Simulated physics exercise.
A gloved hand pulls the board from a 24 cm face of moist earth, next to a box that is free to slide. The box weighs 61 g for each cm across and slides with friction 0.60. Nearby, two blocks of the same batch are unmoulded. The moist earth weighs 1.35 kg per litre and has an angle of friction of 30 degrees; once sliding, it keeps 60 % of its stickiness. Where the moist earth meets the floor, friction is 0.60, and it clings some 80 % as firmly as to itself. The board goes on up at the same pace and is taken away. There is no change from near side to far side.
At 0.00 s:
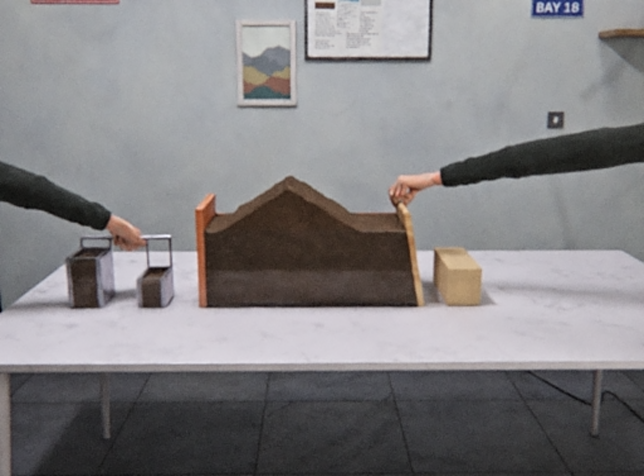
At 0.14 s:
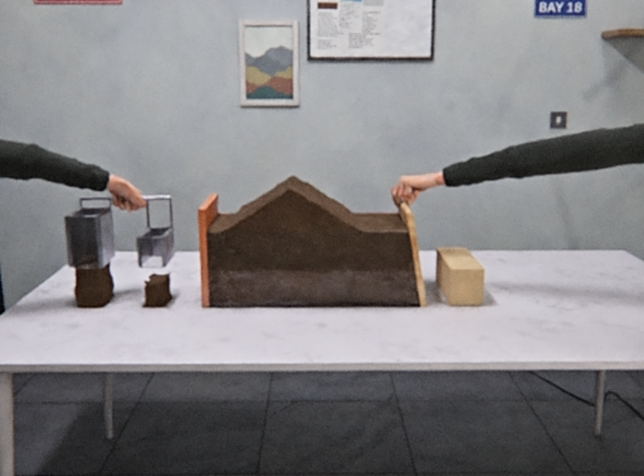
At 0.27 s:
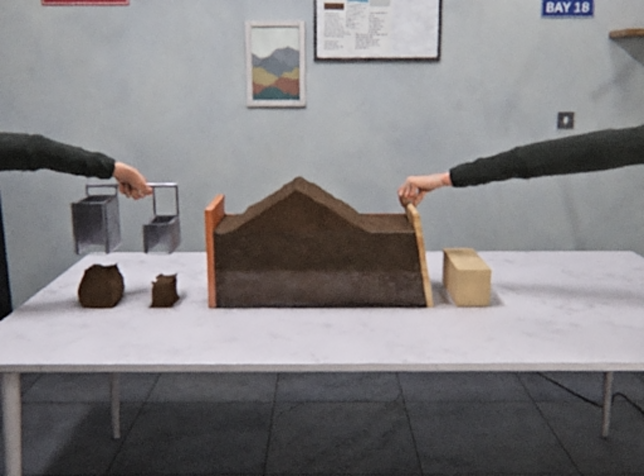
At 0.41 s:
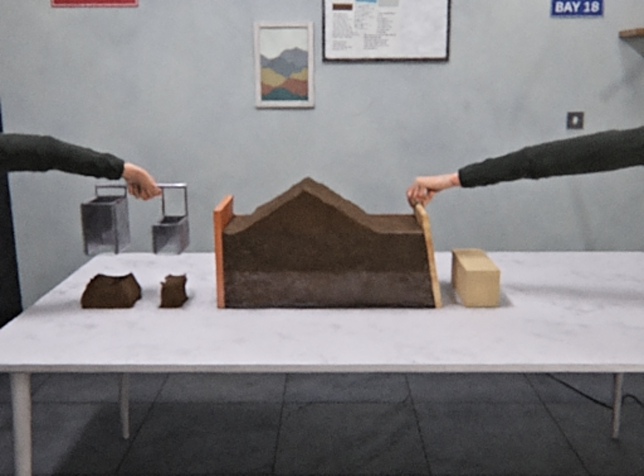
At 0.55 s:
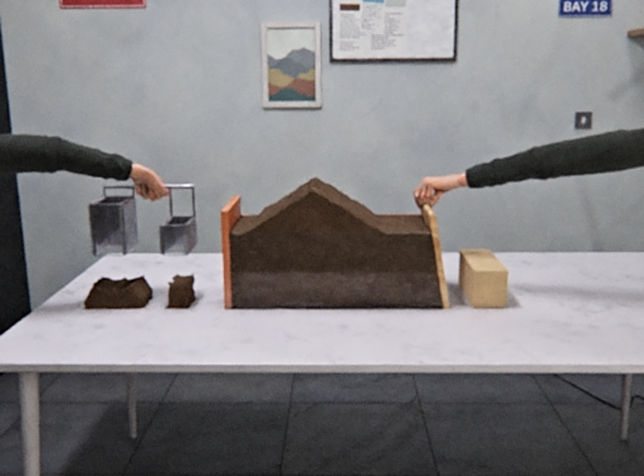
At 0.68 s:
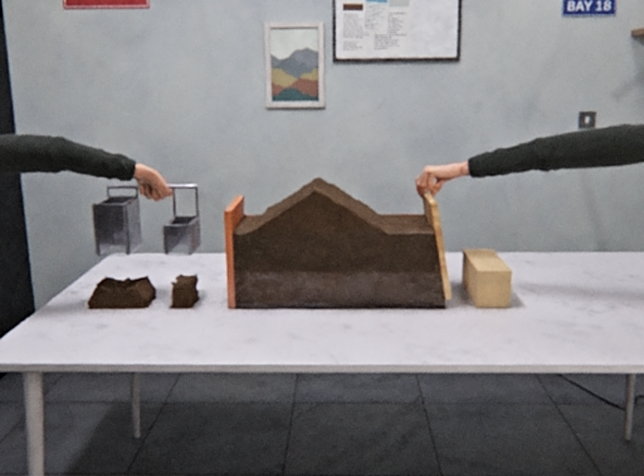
A hand lifted two metal moulds off dark earth blocks, and the larger block slumped and spread while the smaller kept its shape; then another hand began raising the board at the mound's right.
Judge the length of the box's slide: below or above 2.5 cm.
Slide length: Falls short of 2.5 cm.
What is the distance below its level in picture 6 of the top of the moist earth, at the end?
Some 0.0 cm.
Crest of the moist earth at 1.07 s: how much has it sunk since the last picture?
Around 0.0 centimetres, give or take.
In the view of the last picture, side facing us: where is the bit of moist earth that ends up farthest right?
Pixel: Approx. (477, 287).
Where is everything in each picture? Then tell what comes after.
In the first picture, top of the board at (407, 231), not yet moved; highest point of the moist earth at (282, 191); test blocks 14 cm, 7.7 cm high (left to right).
In the second picture, top of the board at (410, 231), not yet moved; highest point of the moist earth at (285, 191); test blocks 13 cm, 7.7 cm high (left to right).
In the third picture, top of the board at (416, 232), not yet moved; highest point of the moist earth at (291, 192); test blocks 11 cm, 7.6 cm high (left to right).
In the fourth picture, top of the board at (425, 232), not yet moved; highest point of the moist earth at (300, 192); test blocks 8.1 cm, 7.6 cm high (left to right).
In the fifth picture, top of the board at (432, 233), not yet moved; highest point of the moist earth at (307, 193); test blocks 7.1 cm, 7.6 cm high (left to right).
In the sixth picture, top of the board at (434, 221), moved 3.6 cm; highest point of the moist earth at (319, 193); test blocks 7.0 cm, 7.6 cm high (left to right).
By 0.86 s, the box has not moved.
By 1.07 s, the box has not moved.
By 1.27 s, the box has not moved.
By 1.48 s, the box has been pushed 3 mm.
By 1.62 s, at the end, the box has been pushed 3 mm.
